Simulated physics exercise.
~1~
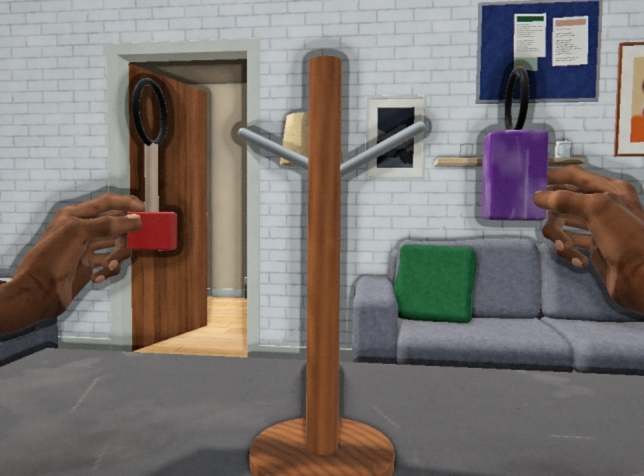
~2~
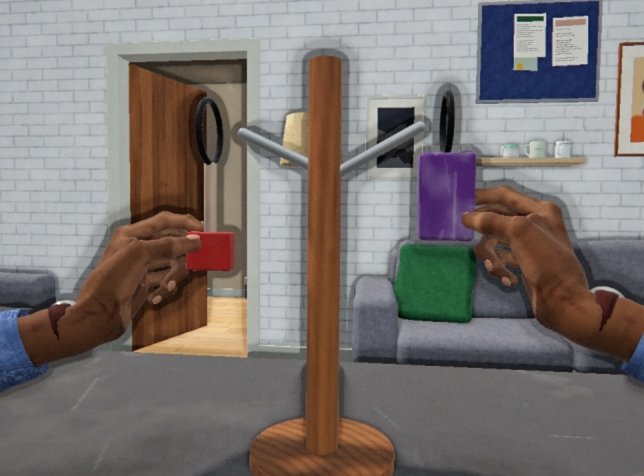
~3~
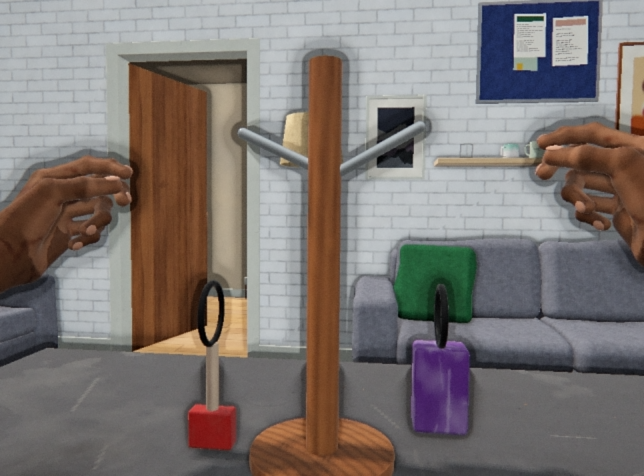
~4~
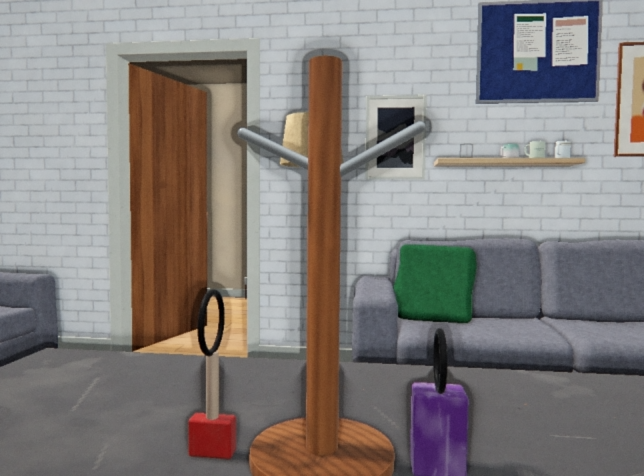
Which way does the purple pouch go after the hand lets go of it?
The purple pouch moves down, dropping below the arm of the stand.
